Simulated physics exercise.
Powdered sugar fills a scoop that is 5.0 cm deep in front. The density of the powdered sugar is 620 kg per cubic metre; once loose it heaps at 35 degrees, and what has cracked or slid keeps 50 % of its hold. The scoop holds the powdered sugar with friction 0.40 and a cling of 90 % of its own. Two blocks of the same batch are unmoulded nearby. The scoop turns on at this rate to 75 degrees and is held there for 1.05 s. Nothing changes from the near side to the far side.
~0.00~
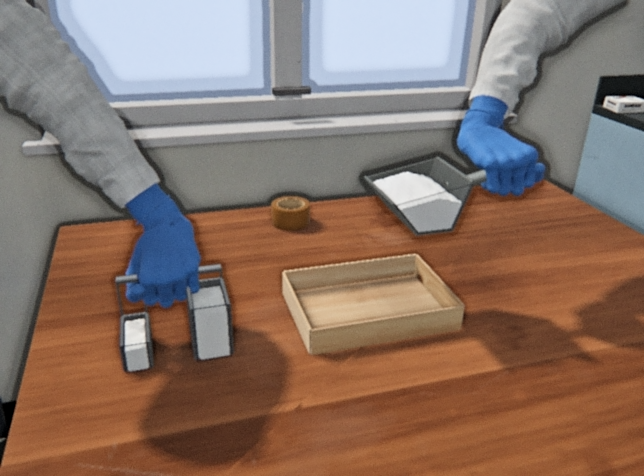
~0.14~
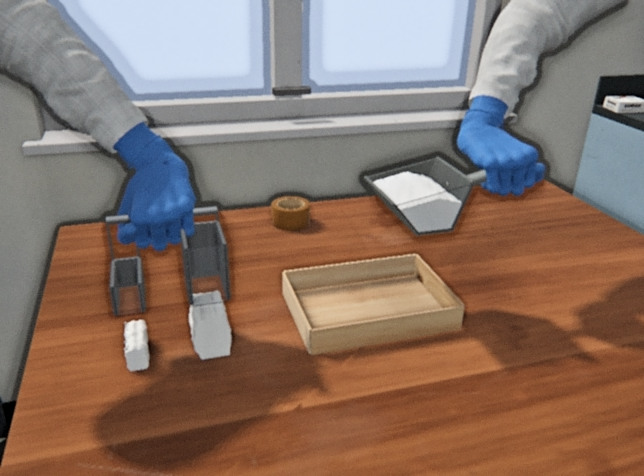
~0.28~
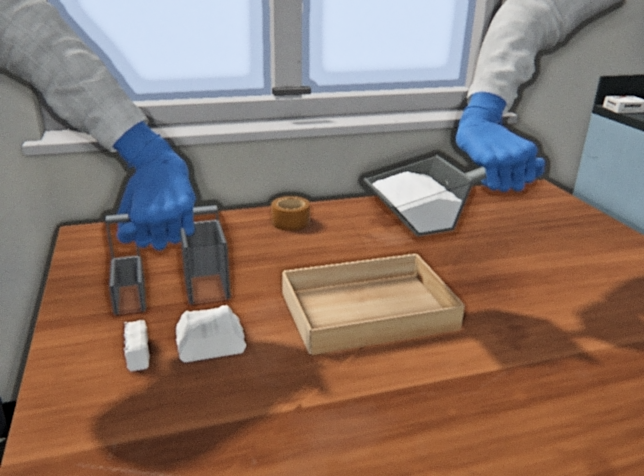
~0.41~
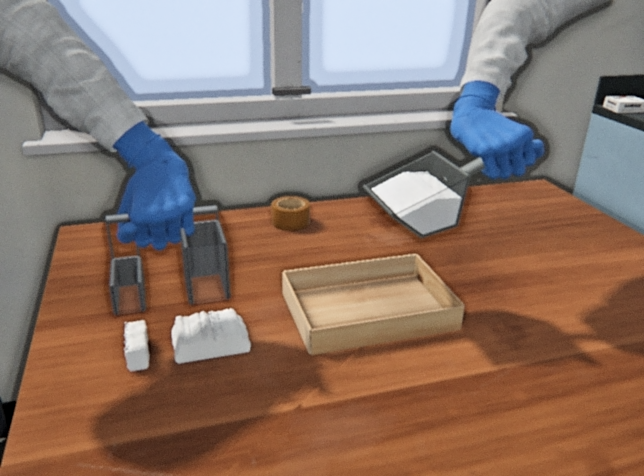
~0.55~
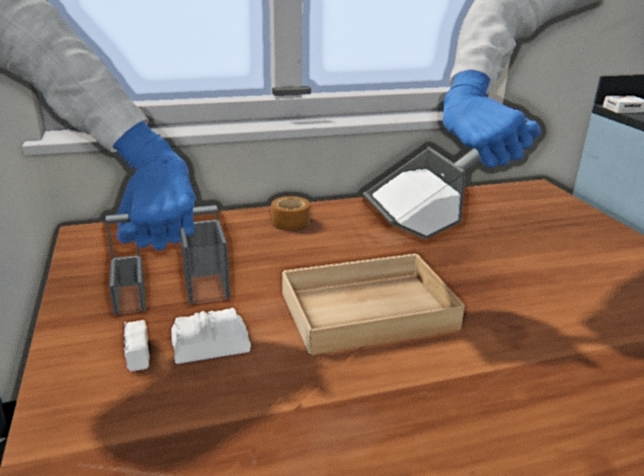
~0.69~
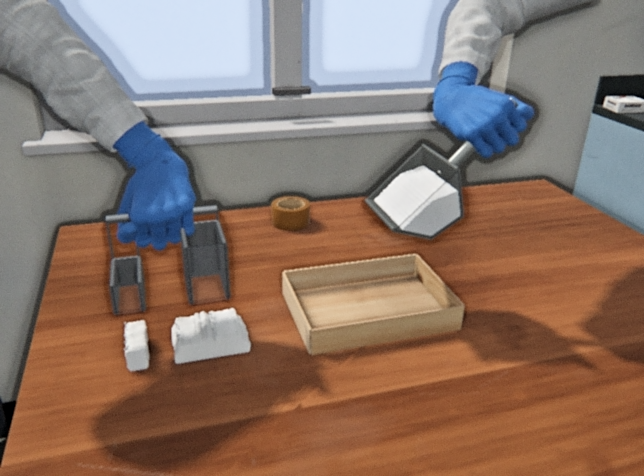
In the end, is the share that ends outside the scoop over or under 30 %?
Expect over 30 %.
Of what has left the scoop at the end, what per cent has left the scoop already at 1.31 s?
About 0 %.
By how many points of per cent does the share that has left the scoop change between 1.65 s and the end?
About 0 %.
After 0.97 s, the scoop is at 53 degrees and 0 % has left it.
After 1.31 s, the scoop is at 75 degrees and 0 % has left it.
After 1.65 s, the scoop is at 75 degrees and 48 % has left it.
After 1.98 s, the scoop is at 75 degrees and 48 % has left it.
After 2.09 s, the scoop is at 75 degrees and 48 % has left it.
